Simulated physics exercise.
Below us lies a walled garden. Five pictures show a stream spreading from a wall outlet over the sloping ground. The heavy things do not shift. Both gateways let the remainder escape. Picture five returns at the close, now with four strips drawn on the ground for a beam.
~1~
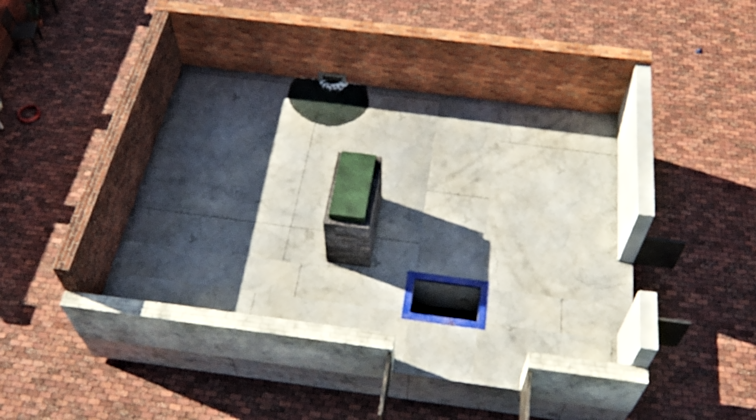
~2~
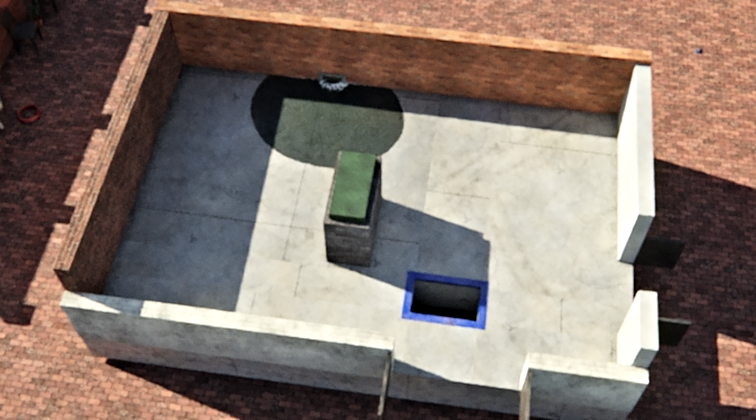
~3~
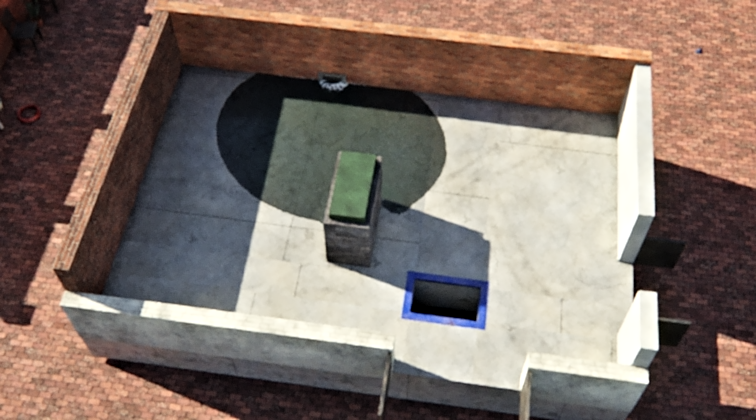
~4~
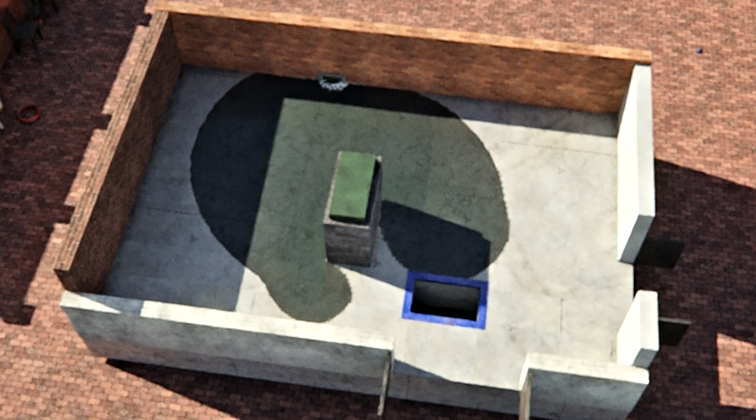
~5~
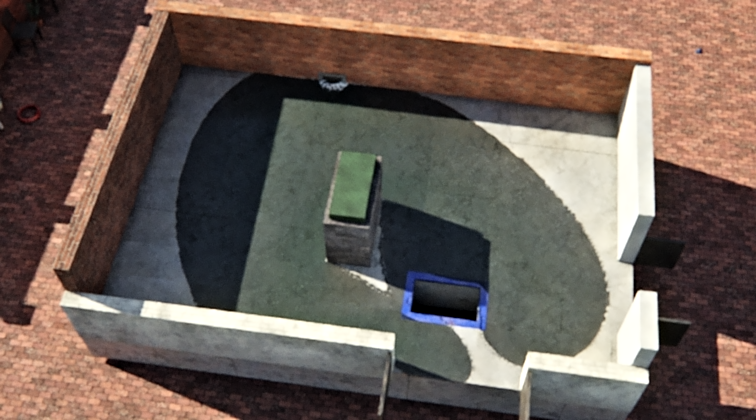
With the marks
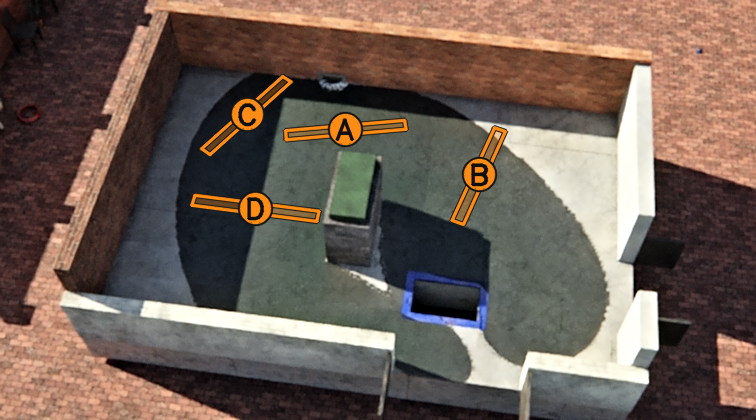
The clip opens on a sunlit walled garden seen from above, with a small patch of water below an outfall in the far wall. The dark water spreads toward the viewer, flowing around both sides of a green-topped block, then reaches the blue-rimmed drain and the near wall, entering the drain.
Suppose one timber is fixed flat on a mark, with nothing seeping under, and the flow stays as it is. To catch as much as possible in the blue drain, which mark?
I would pick place B.
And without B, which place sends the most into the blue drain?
Place C.
On the marked copy, A from (285, 135) to (405, 124); B from (457, 222) to (499, 129); C from (205, 151) to (286, 79); D from (193, 200) to (317, 216).
If A is chosen, about 25 % of the stream runs into the blue drain, about 75 % out by the gates.
If B is chosen, about 47 % of the stream runs into the blue drain, about 53 % out by the gates.
If C is chosen, about 32 % of the stream runs into the blue drain, about 68 % out by the gates.
If D is chosen, about 25 % of the stream runs into the blue drain, about 74 % out by the gates.
